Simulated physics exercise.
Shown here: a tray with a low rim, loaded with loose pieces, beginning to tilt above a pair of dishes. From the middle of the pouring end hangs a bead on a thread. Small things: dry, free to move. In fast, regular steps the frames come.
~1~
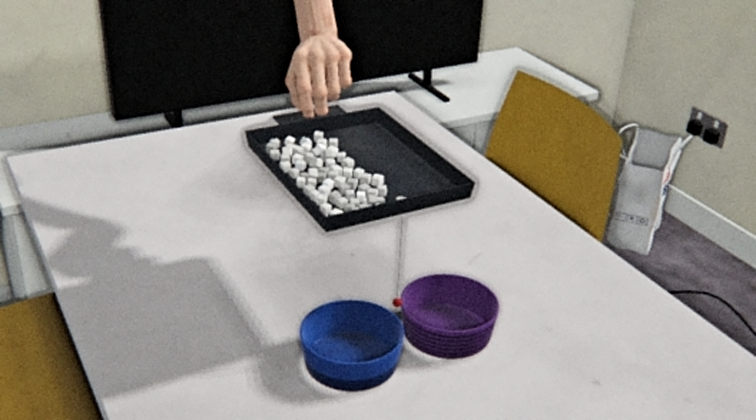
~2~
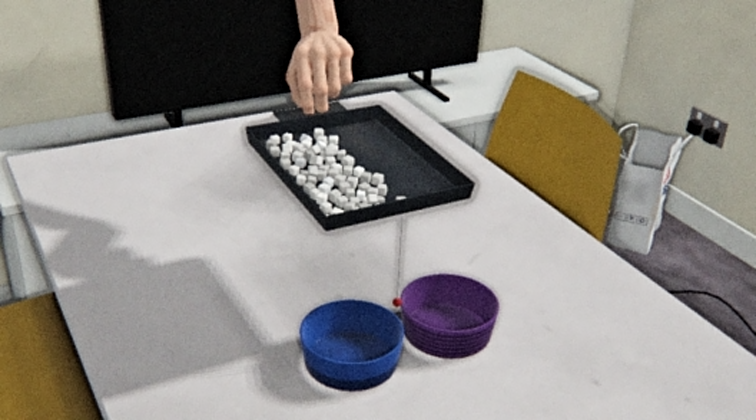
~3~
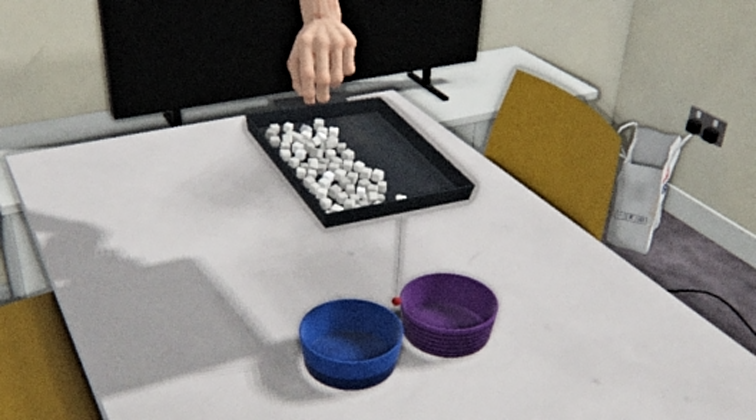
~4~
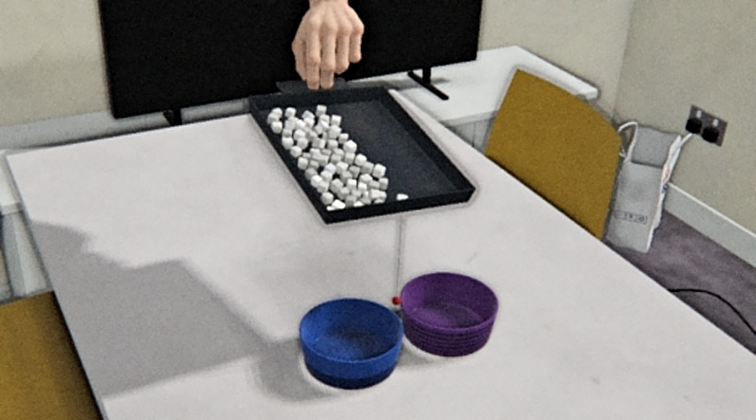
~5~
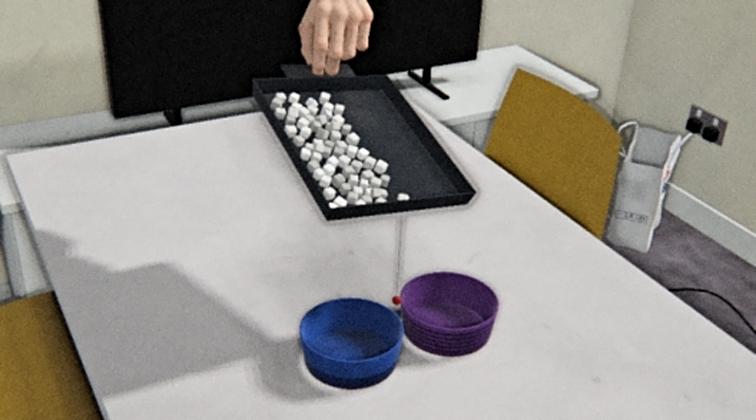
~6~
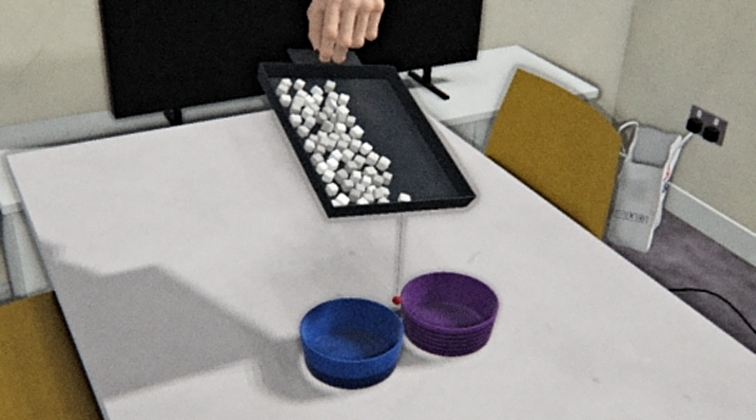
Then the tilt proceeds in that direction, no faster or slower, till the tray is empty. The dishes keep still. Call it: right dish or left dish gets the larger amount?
Right dish.
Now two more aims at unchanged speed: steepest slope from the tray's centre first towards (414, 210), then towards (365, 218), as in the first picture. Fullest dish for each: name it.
The rightmost dish; the leftmost dish.
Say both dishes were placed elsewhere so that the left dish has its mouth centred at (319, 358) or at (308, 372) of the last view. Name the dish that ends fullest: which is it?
The first time it's the right-side dish, the second time it's the right-side dish.
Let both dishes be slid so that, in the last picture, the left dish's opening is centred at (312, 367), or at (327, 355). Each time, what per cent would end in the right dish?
The first position comes out at 30 per cent, the other at 50 per cent.
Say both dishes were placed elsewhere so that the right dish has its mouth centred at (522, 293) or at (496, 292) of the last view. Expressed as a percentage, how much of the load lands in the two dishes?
In turn about 70 and about 60 percent.
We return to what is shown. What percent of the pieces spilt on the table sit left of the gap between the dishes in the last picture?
It works out to some 20 per cent.
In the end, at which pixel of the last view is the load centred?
Somewhere around (455, 328) in the last picture.
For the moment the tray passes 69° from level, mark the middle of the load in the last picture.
Roughly (424, 186).
Soon after the last picture, tray tipped steeply; nearly all on the tray; a small part in the air.
A little later, tray tipped past a quarter turn; about two thirds on the tray; about a quarter in the right dish; a small part outside both; a small part in the air.
Later still, tray tipped past a quarter turn; most in the right dish; about a quarter outside both.
At rest, tray tipped past a quarter turn; none in the left dish; most in the right dish; about a quarter outside both.
